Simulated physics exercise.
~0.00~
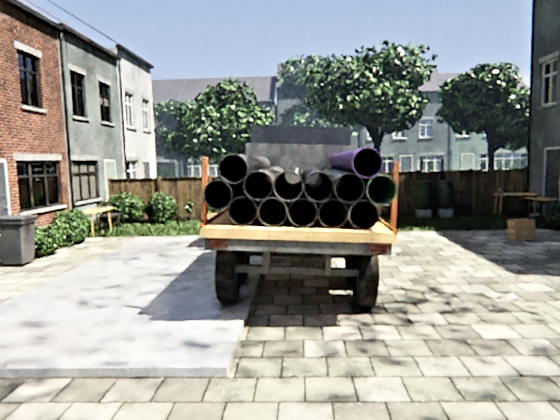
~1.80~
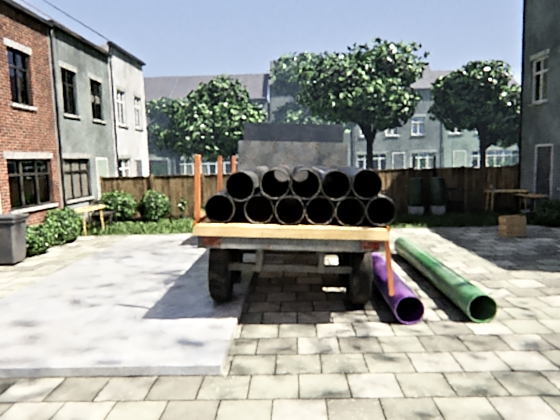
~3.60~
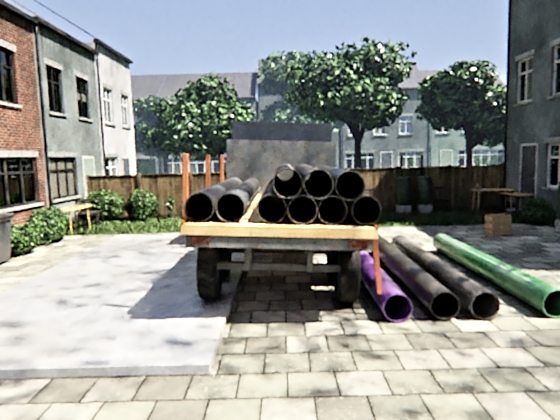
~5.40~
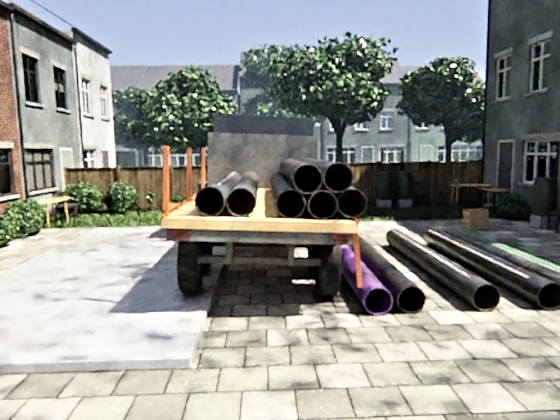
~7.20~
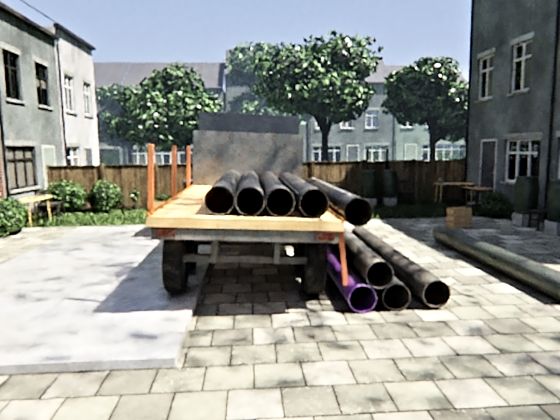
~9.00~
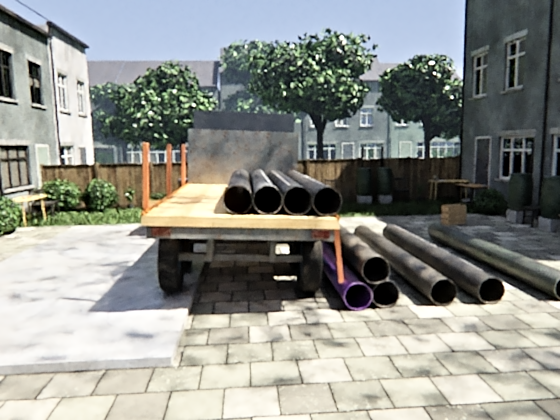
A flatbed lorry stands on a sunlit paved yard, seen from behind, with brick and grey houses on either side and trees beyond a wooden fence. Its deck carries a stack of hollow black pipes with their ends facing the viewer, plus a purple one on top and a green one at the right edge. The right-hand posts drop, and the green and purple pipes fall off that side. Black pipes roll after them as the view drifts right. Finally, four black pipes remain on the deck, while the purple lies beside the right wheel among fallen black ones.
